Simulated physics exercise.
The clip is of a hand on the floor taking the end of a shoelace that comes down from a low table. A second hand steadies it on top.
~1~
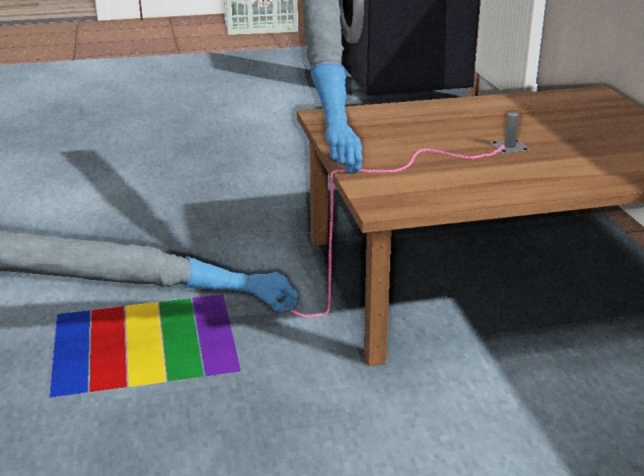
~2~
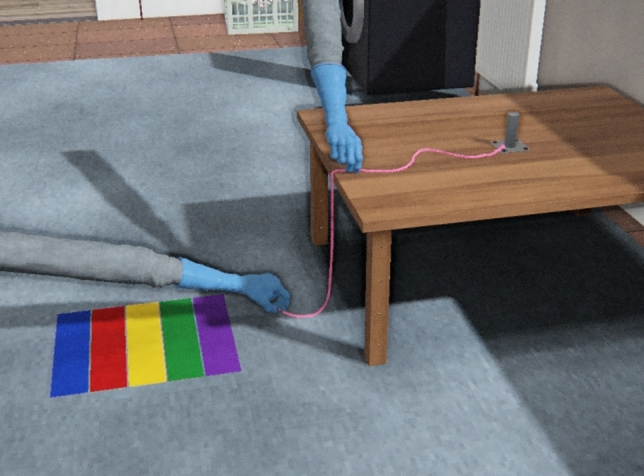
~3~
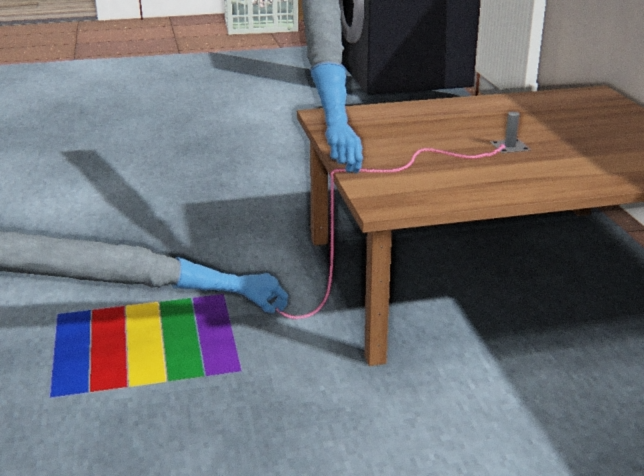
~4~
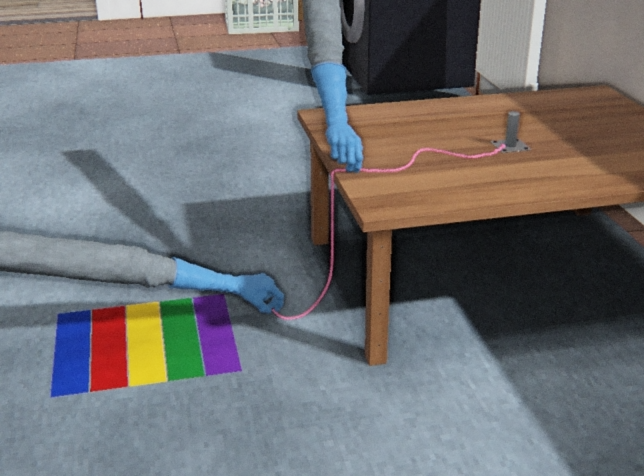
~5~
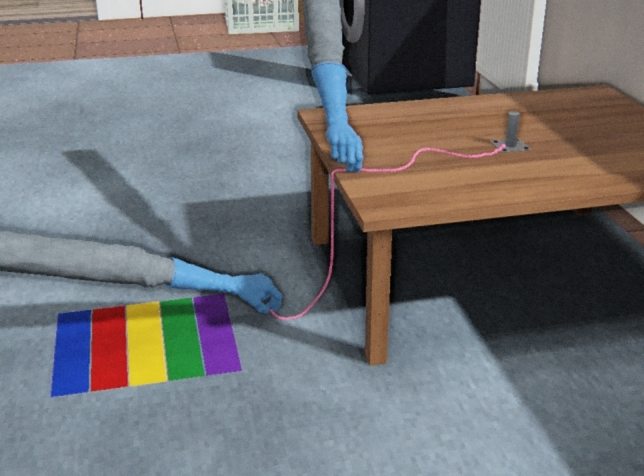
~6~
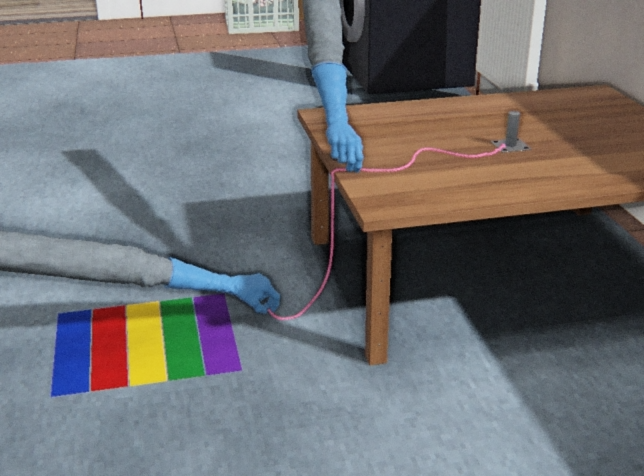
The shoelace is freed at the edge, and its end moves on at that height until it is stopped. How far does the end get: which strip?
Over yellow.
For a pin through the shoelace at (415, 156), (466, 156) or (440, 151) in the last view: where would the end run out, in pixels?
Near (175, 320), (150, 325) and (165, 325).
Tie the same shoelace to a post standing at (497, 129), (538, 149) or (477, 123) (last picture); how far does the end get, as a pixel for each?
Near (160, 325), (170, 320) and (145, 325).
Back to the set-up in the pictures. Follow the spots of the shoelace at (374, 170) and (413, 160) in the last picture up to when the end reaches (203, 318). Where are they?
At (333, 173), then (384, 163).
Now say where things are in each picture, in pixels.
The first picture shows end (286, 308); purple (220, 358); green (184, 363); yellow (146, 368); red (108, 373); blue (70, 378).
The second picture shows end (279, 309); shoelace through (490, 155) (428, 150) (392, 171) (332, 183) (332, 243) (327, 300).
The third picture shows end (277, 309).
The fourth picture shows end (273, 310); shoelace through (490, 155) (428, 150) (392, 171) (333, 182) (332, 243) (320, 299).
The fifth picture shows end (271, 310).
The sixth picture shows end (269, 310); shoelace through (490, 154) (429, 149) (392, 170) (333, 182) (332, 243) (315, 298).
Early on, end near (203, 318); over purple.
Midway, end near (164, 323); over green.
At the end of the slack, end near (139, 326); over yellow. The end stops over the yellow strip.
